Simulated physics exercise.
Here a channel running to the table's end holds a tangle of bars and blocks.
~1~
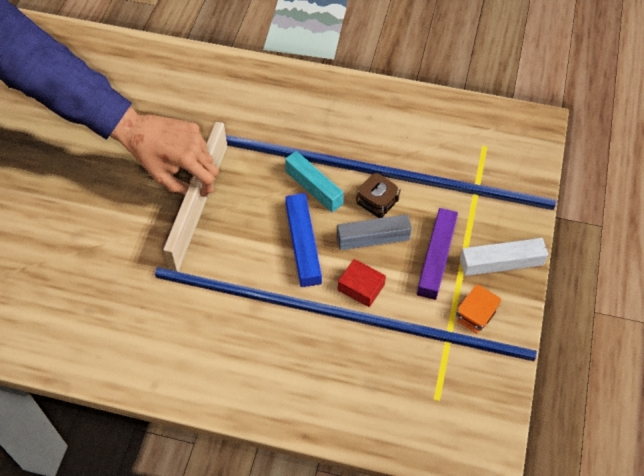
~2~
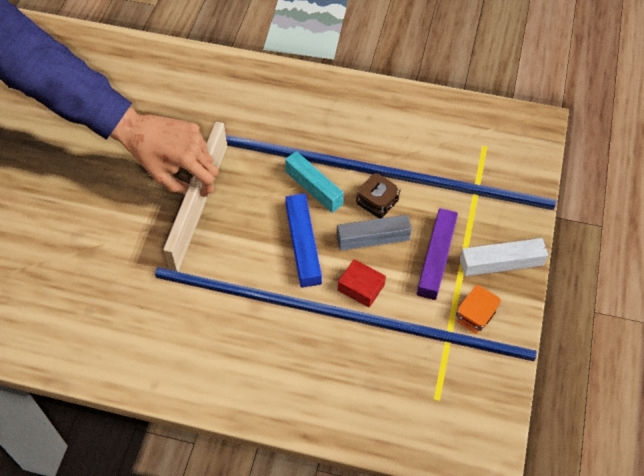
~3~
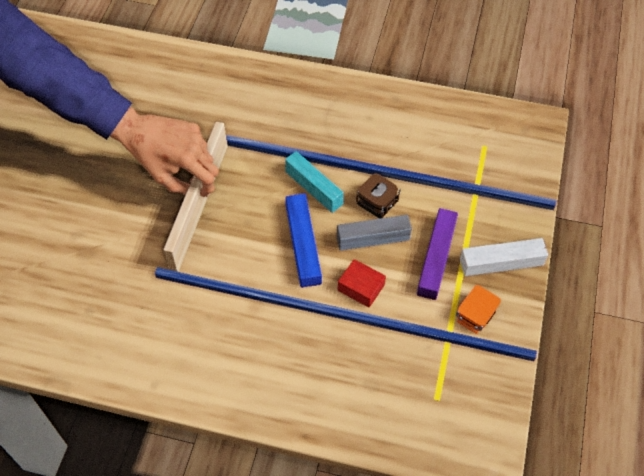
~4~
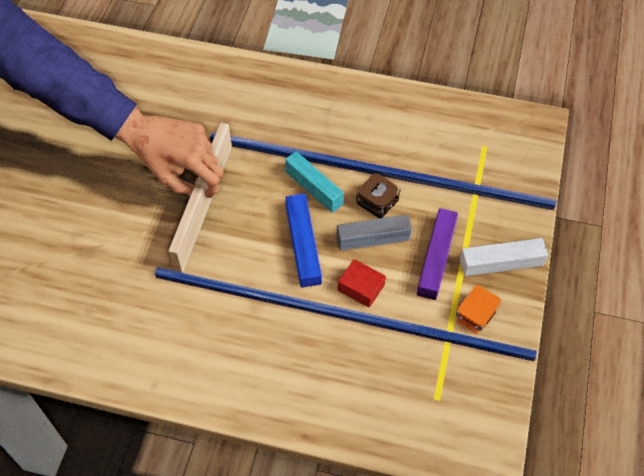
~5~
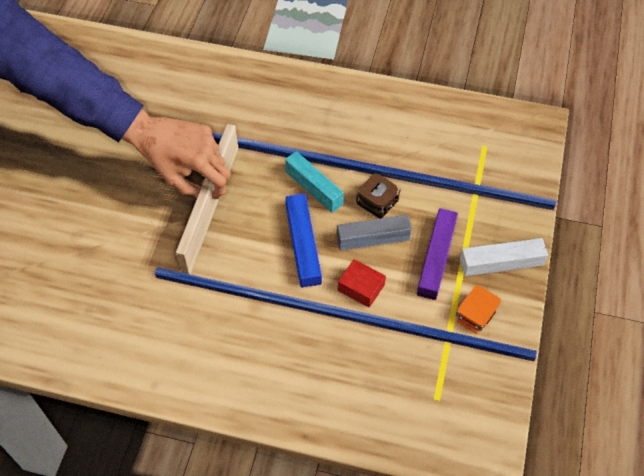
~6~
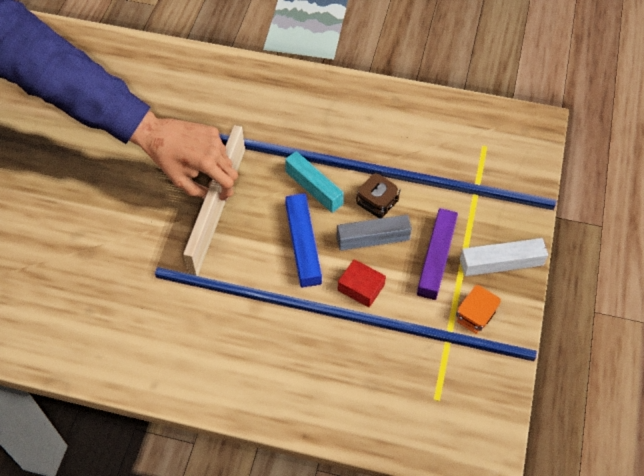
A hand in a blue sleeve grips an upright pale board on a wooden table, seen from above at a slant, between two blue rails. To its right lie turquoise, blue and grey bars, brown and red blocks, a purple stick, and a white bar and orange block near a yellow line. The hand holds still, then slides the board slightly right, touching nothing, while the pieces and camera stay still.
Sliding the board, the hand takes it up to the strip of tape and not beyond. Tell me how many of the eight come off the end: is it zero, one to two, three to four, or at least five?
It is one to two.
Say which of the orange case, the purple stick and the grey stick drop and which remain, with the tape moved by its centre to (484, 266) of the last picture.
This time the orange case drops; after it, the purple stick drops; finally, the grey stick does not drop.
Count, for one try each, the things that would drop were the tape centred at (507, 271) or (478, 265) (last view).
The counts: 5 and 3.
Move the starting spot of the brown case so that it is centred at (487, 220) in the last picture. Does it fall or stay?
It topples off.
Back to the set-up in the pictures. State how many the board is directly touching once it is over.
The figure is 2.
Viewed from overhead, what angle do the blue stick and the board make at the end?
The angle comes out near 0 degrees.
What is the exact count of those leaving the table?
In all, 2 of them.
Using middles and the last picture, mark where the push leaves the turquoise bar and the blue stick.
Final pixels, roughly: (493, 222) for the first, (471, 277) for the other.
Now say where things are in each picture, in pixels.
The first picture shows white bar (503, 257); orange case (478, 310); purple stick (438, 253); board (197, 195); tape (463, 262).
The second picture shows orange case (478, 310); brown case (378, 196).
The third picture shows purple stick (438, 253); turquoise bar (314, 182).
The fourth picture shows white bar (503, 257); grey stick (374, 233).
The fifth picture shows orange case (478, 310); board (209, 197).
The sixth picture shows white bar (503, 257); orange case (478, 310); purple stick (438, 253); board (216, 199); tape (463, 262).
A little later, none off yet; white bar at rest near (503, 257); orange case at rest near (478, 310); purple stick at rest near (438, 253).
When it is over, the number that fall off is one or two; down, orange case and white bar.
